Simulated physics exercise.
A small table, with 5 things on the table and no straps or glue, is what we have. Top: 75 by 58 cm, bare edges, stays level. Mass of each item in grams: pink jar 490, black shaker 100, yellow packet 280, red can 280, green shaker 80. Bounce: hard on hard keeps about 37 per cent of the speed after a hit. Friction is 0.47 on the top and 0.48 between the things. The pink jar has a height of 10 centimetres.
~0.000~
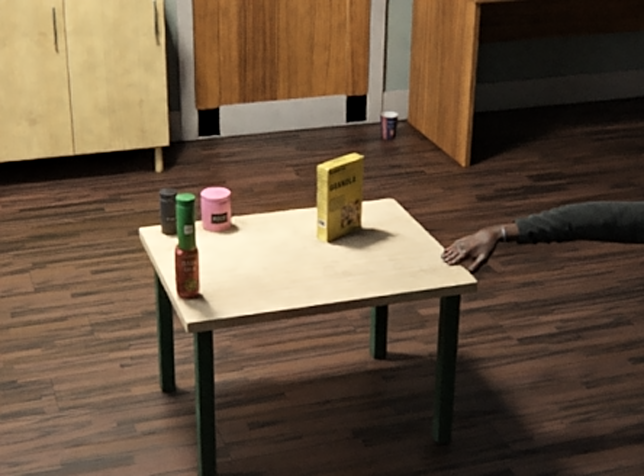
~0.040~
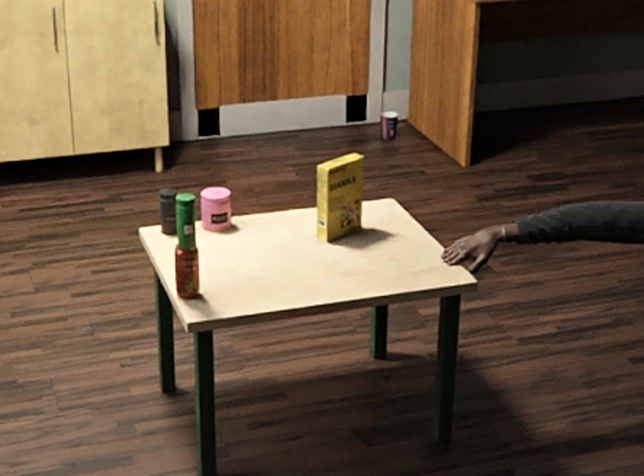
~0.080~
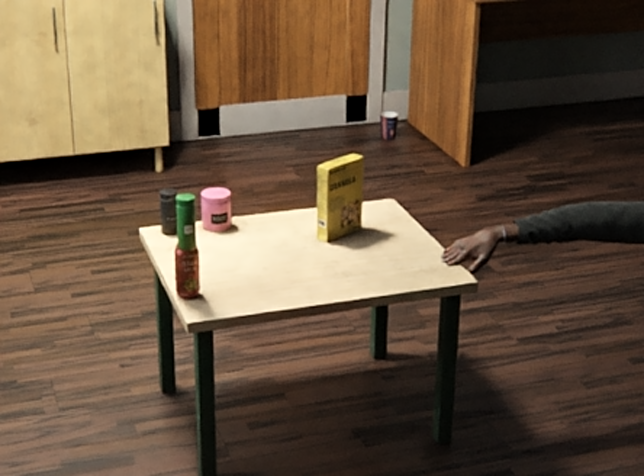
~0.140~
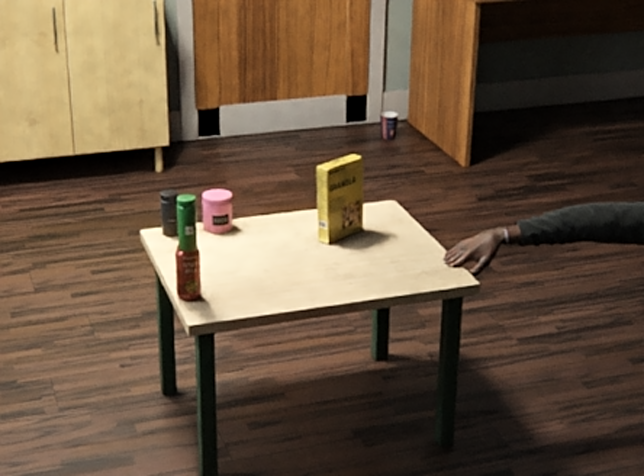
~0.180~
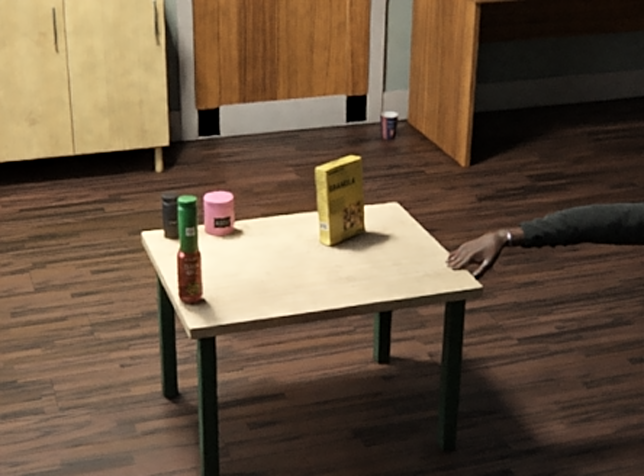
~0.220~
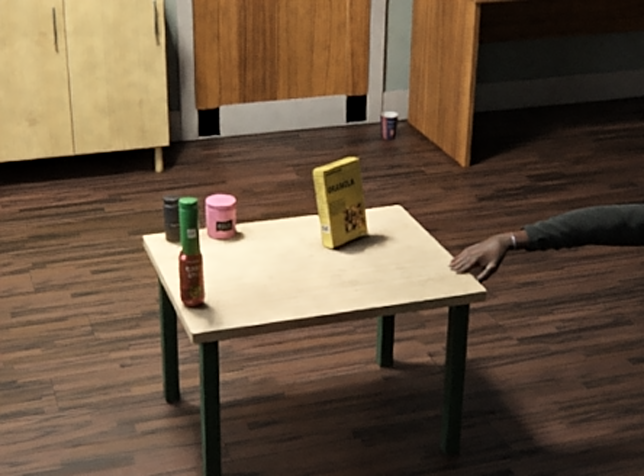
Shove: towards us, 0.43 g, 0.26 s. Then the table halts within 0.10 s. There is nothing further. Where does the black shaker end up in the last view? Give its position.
The black shaker ends up at about (197, 272).
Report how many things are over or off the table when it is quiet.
The number here is 4.
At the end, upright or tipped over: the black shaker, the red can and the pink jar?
Here's how it ends: The black shaker comes down, the red can comes down, and the pink jar never goes down.
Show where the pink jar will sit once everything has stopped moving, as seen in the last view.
My guess is roughly (242, 249).
After 0.42 s, table along by 20 cm; black shaker leaning 7° near (187, 241); yellow packet on its side; green shaker leaning 50°.
After 0.52 s, table along by 20 cm; black shaker leaning 53° near (191, 252); yellow packet on its side; green shaker upside down.
After 0.72 s, table along by 20 cm; black shaker on its side near (197, 272); green shaker upside down; yellow packet on its side.
At rest (3.9 s), tipped over on the table, black shaker, yellow packet, red can and green shaker; not toppled but over 5 cm from the start, pink jar. Seen from the same camera at the end, black shaker near (197, 272).
